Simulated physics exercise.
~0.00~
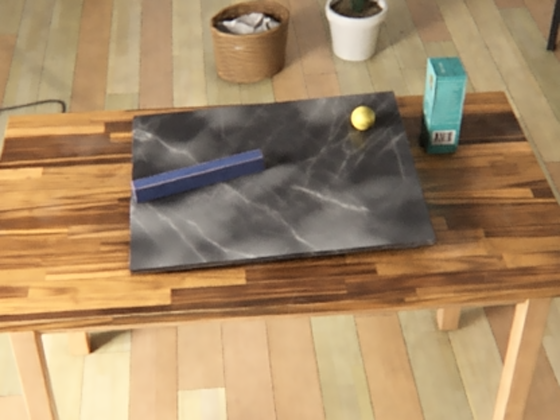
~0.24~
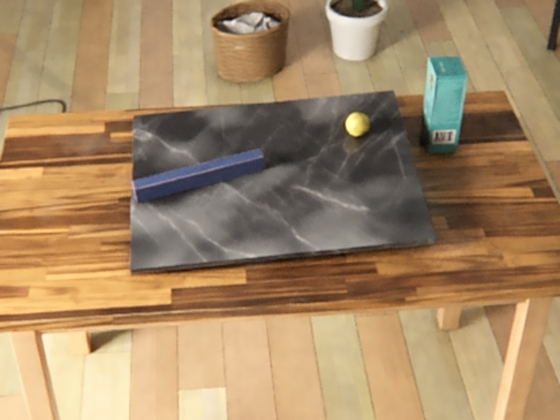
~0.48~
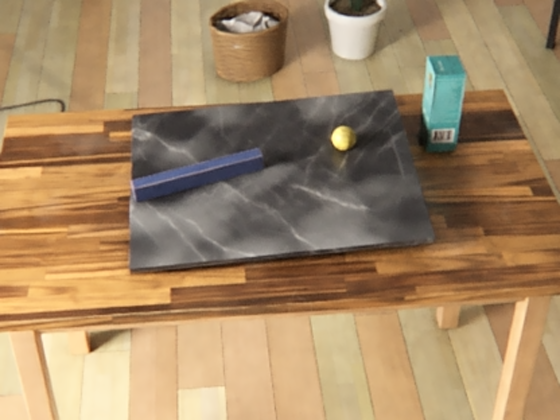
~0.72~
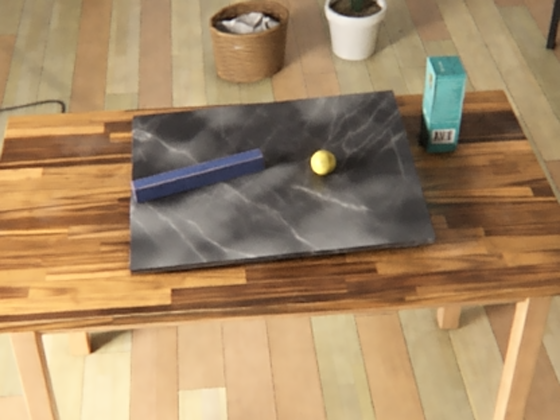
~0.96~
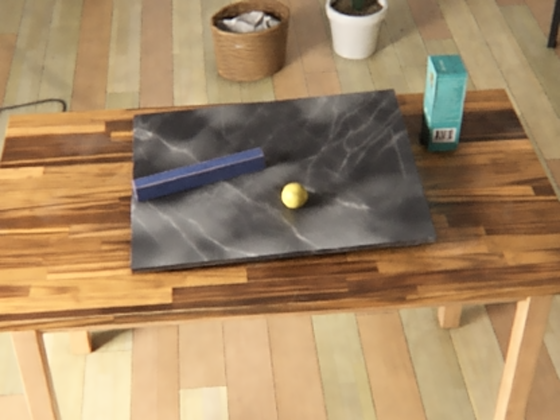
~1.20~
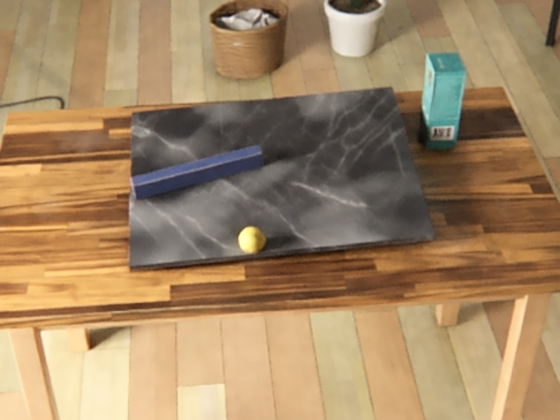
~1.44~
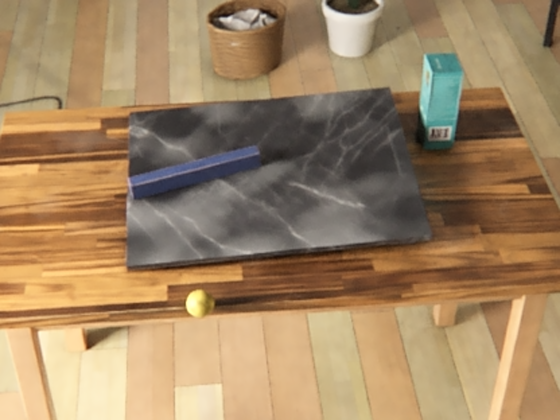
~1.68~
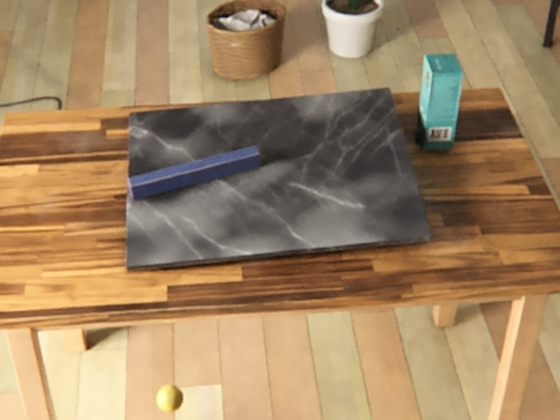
A yellow ball rolls down and to the left across a dark marble-patterned board on a wooden table, passing a fixed blue block, then leaves the board's near edge and drops off the front of the table toward the floor, while a turquoise carton stays standing.
